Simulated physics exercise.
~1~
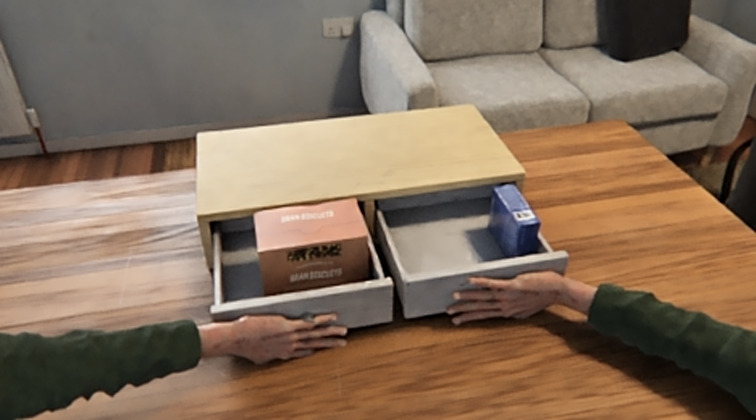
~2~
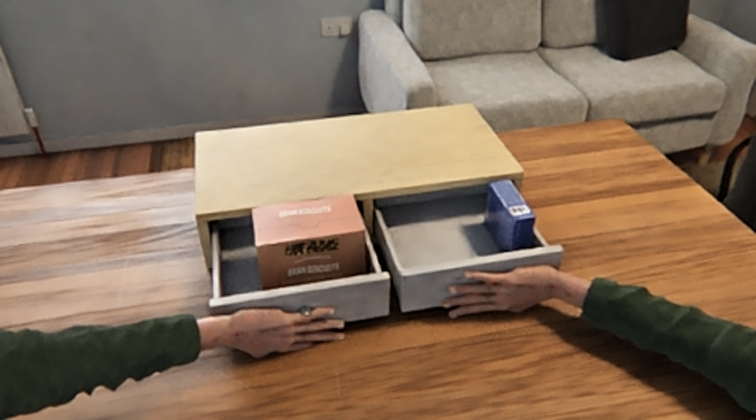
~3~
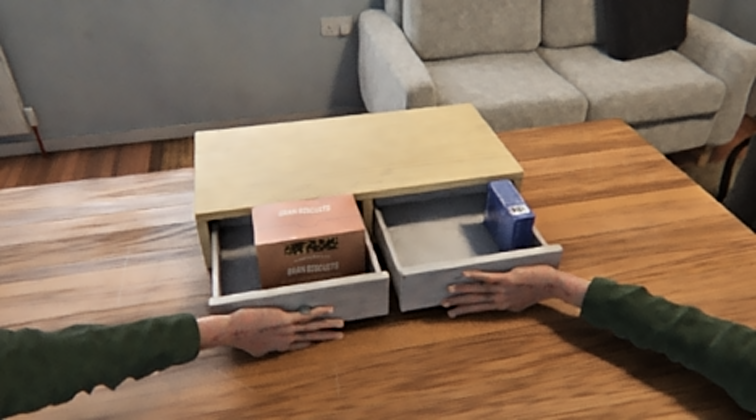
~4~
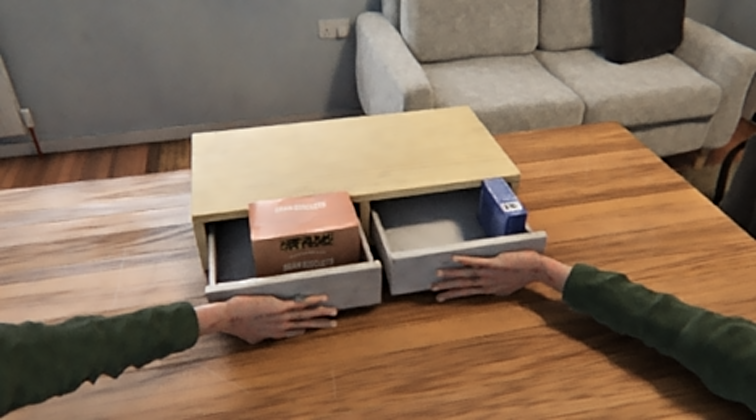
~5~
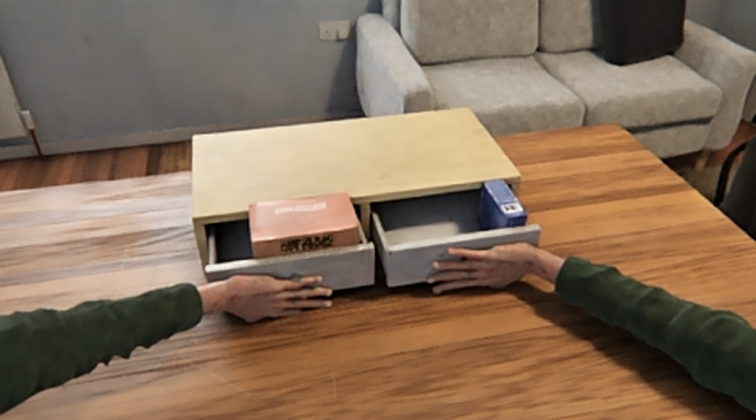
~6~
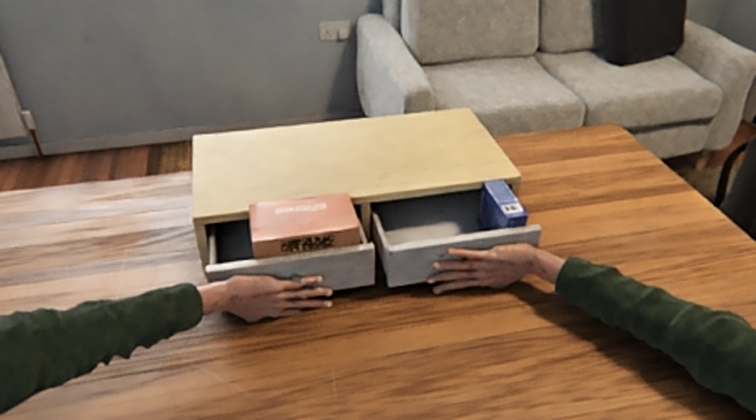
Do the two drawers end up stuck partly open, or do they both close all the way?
Both the left drawer and the right drawer stay partly open, with the hands still resting against their fronts.
